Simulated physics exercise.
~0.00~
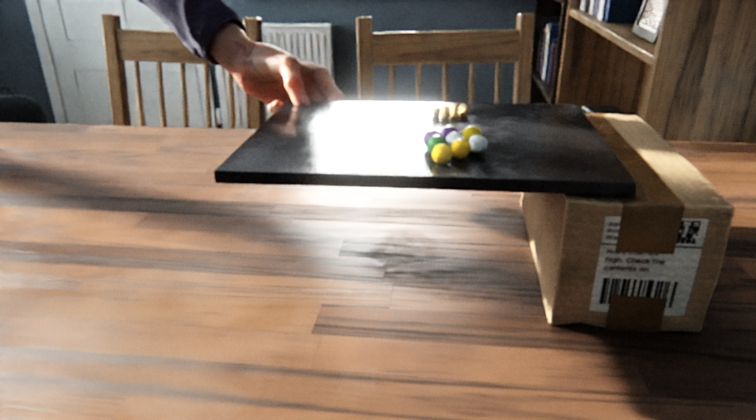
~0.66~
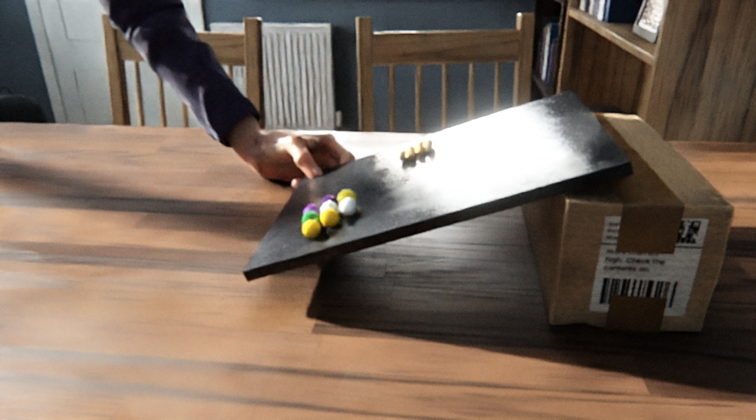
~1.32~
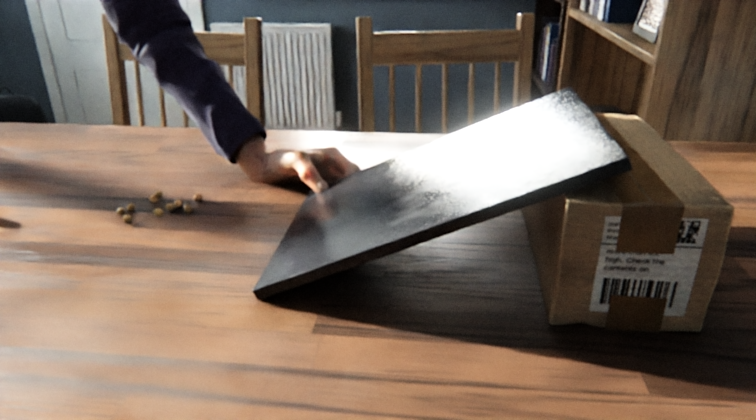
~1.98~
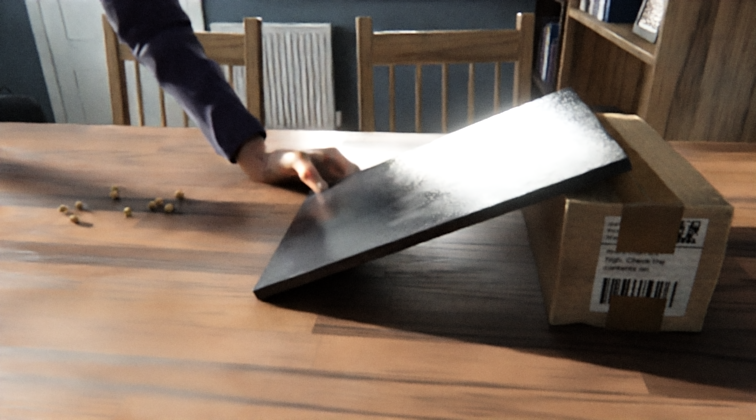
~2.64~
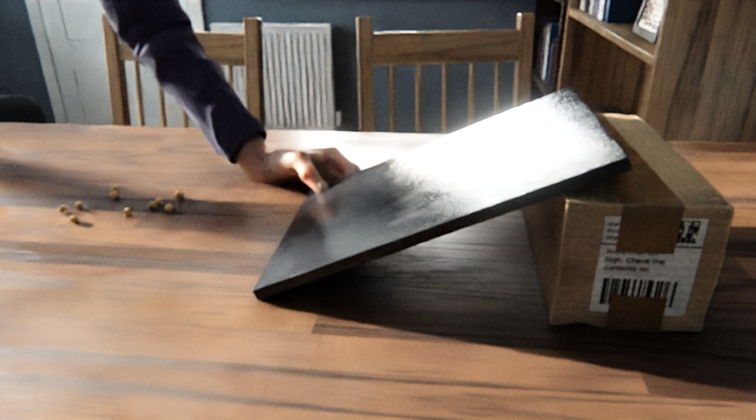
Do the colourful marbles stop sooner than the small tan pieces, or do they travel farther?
The colourful marbles travel farther. They go out of sight, while the tan pieces come to rest on the left side of the table.
